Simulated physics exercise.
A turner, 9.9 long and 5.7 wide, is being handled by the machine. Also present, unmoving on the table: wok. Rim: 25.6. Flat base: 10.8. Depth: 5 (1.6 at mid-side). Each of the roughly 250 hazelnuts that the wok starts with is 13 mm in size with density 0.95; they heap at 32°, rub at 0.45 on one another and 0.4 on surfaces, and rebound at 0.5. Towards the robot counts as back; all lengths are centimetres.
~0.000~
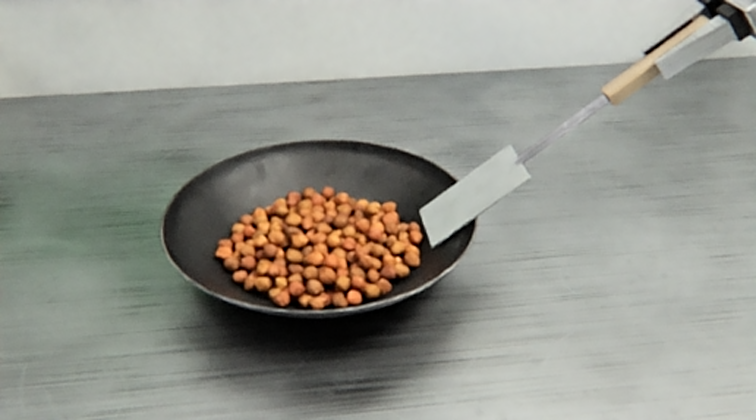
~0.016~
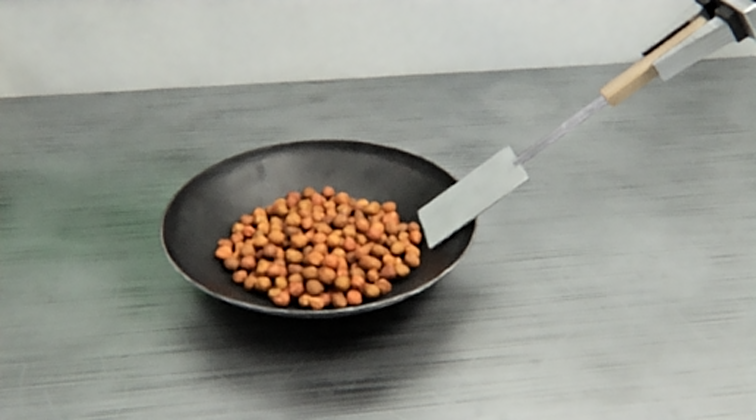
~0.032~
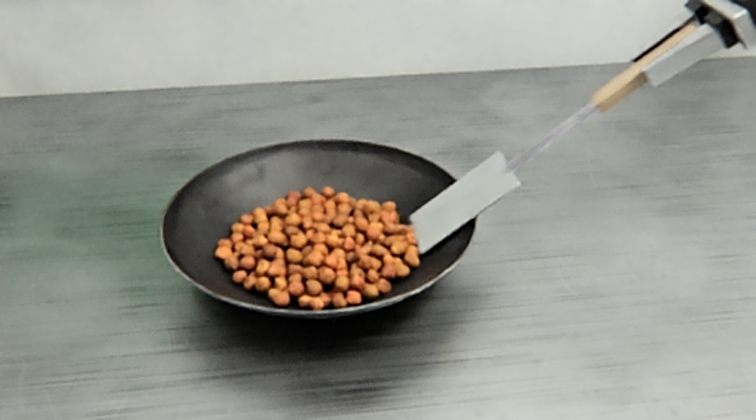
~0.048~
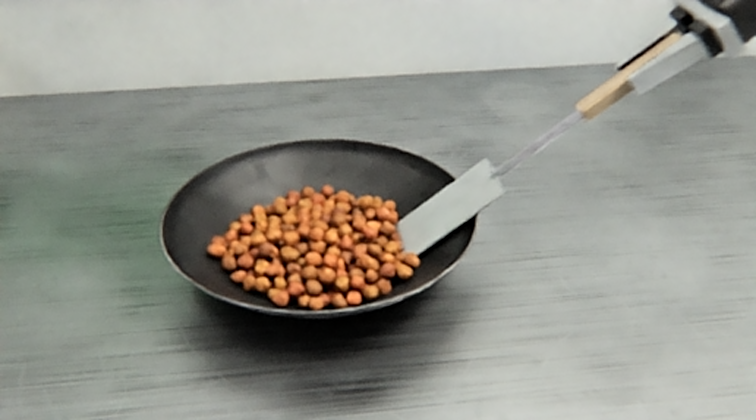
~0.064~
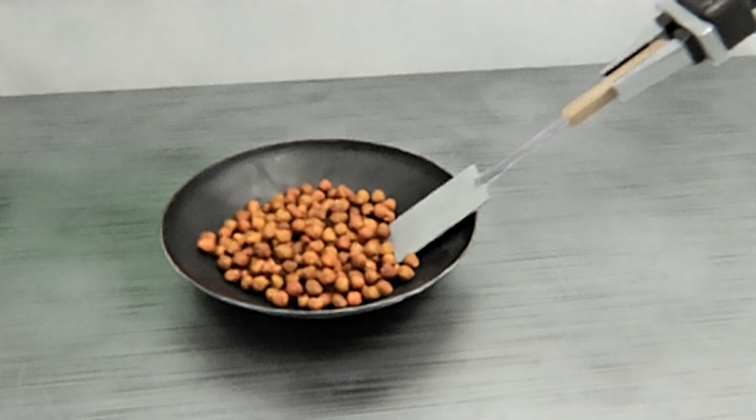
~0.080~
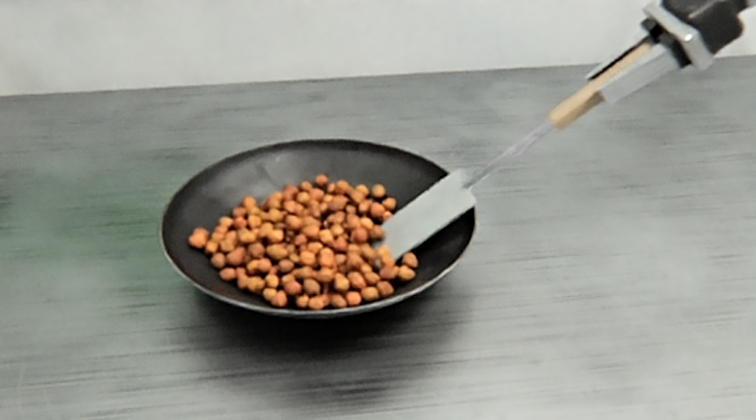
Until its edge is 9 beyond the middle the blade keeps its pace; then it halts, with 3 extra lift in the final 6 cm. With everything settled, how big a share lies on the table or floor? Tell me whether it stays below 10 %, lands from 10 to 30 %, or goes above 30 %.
It lands from 10 to 30 %.
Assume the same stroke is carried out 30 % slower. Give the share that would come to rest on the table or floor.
15 per cent, roughly.
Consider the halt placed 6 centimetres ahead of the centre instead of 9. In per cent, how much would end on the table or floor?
Estimate: Approx. 0 %.
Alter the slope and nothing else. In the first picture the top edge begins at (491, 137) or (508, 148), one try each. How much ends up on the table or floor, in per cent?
Roughly 30% and 20%.
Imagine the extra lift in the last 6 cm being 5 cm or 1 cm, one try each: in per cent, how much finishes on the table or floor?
Roughly 15 % and then 15 %.
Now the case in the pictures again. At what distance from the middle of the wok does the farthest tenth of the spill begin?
It comes to about 45 cm.
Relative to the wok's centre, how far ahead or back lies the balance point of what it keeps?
Roughly 2.5 cm ahead of the centre.
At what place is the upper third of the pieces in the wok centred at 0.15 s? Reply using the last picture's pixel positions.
At about (269, 235).
After 0.15 s, sloping 38°, highest piece 5 above the table; 249 in the wok.
After 0.21 s, sloping 38°, highest piece 6 above the table; 249 in the wok.
After 0.45 s, sloping 38°, highest piece 12 above the table; 203 in the wok, 28 on the table or floor, 18 on the blade or in flight.
After 1.50 s, sloping 38°, highest piece 4 above the table; 203 in the wok, 46 on the table or floor.
At rest, 203 in the wok, 46 on the table or floor. That is 18 % on the table or floor.
